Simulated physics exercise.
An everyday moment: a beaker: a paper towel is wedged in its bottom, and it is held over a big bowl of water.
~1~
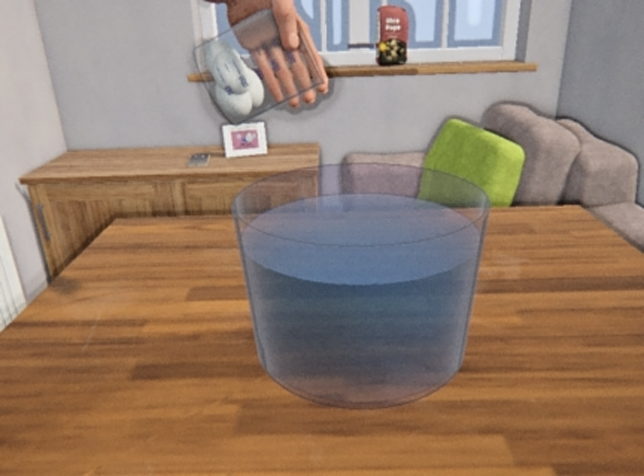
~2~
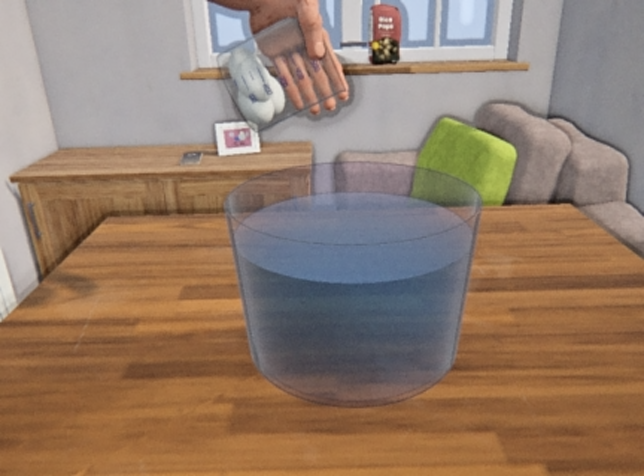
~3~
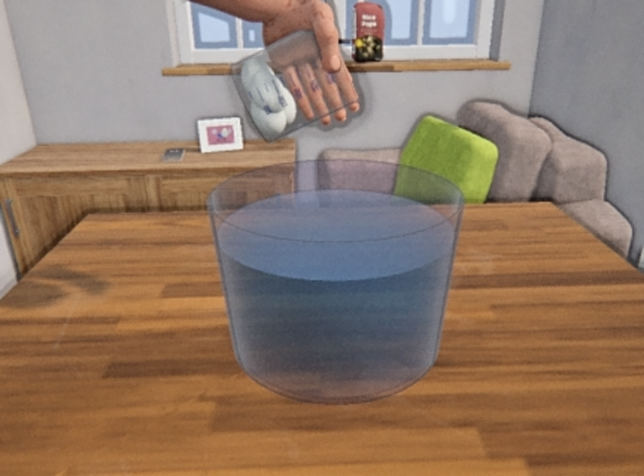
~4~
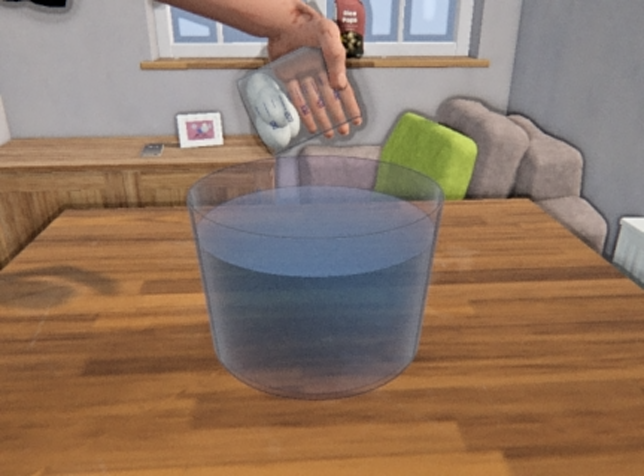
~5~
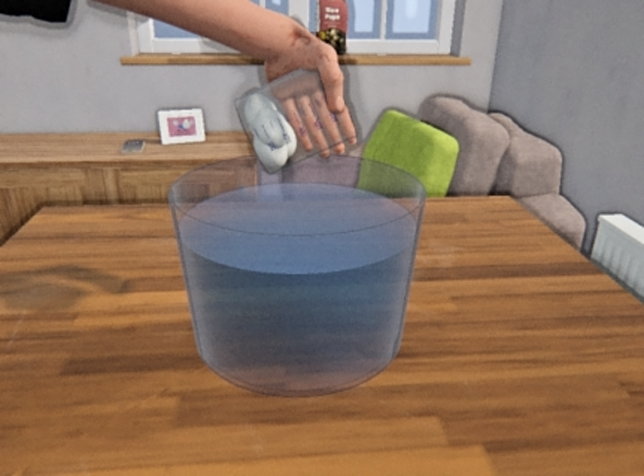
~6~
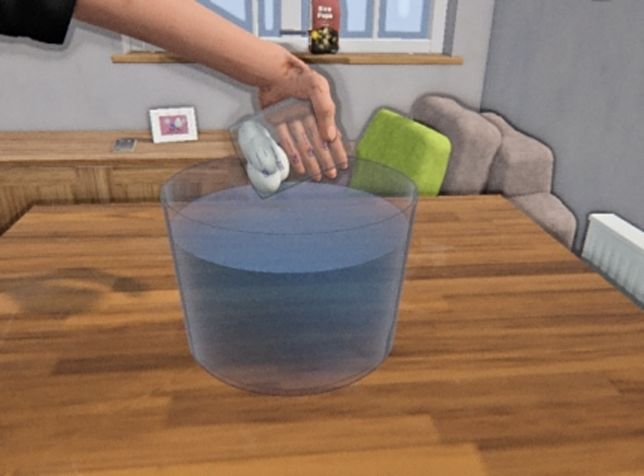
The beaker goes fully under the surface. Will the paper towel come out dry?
Pretty sure it will be doused.
Shortly, the beaker enters the water.
Then, water pours in as the air escapes.
At the finish, the beaker is under, flooded, and the paper towel is wet.
